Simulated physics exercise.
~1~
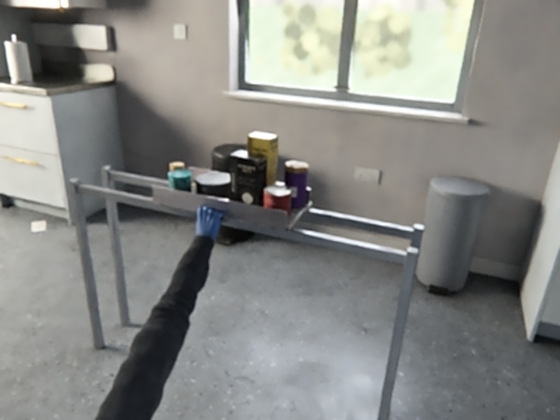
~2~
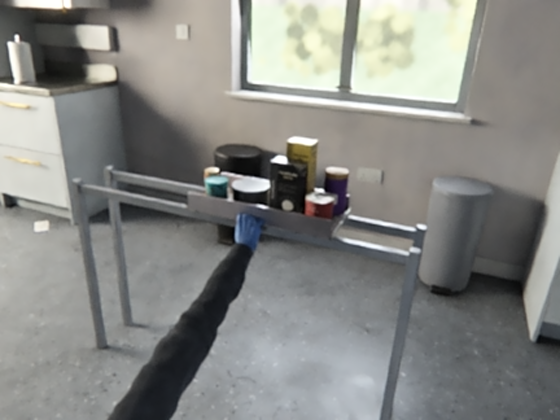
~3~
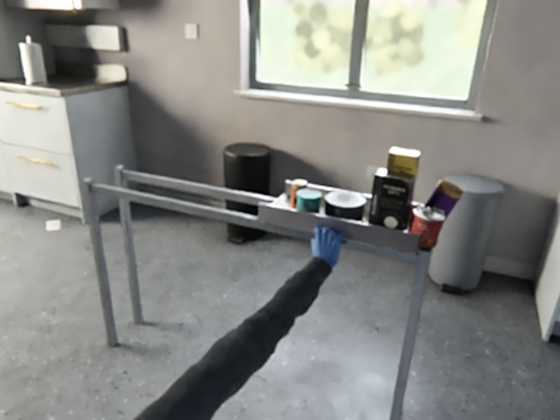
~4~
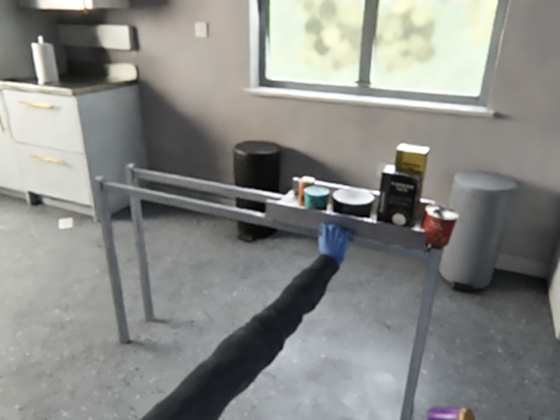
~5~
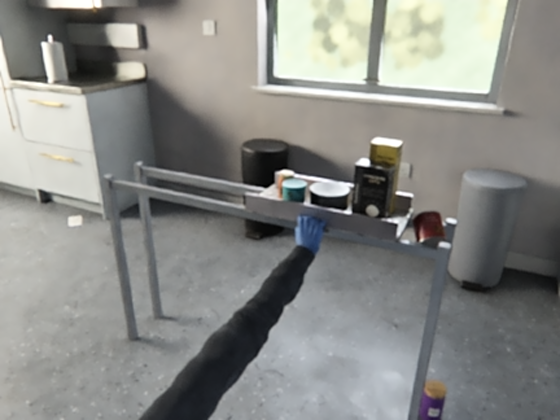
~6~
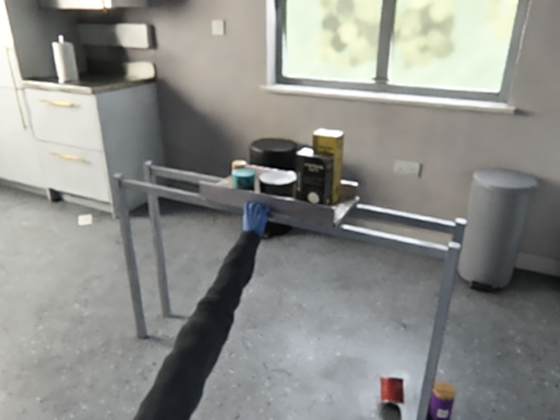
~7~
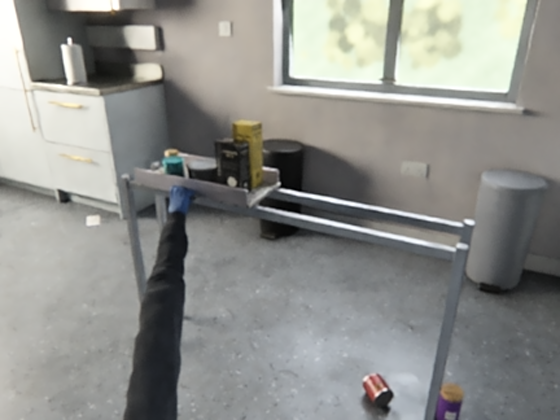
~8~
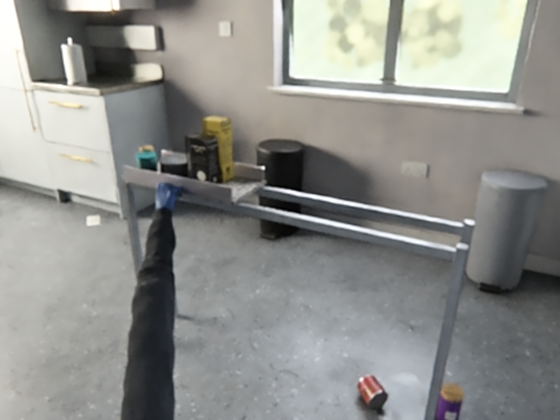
In a grey kitchen, a blue-gloved hand slides a loaded tray right along rails, shedding two containers, then left, the rest staying aboard.
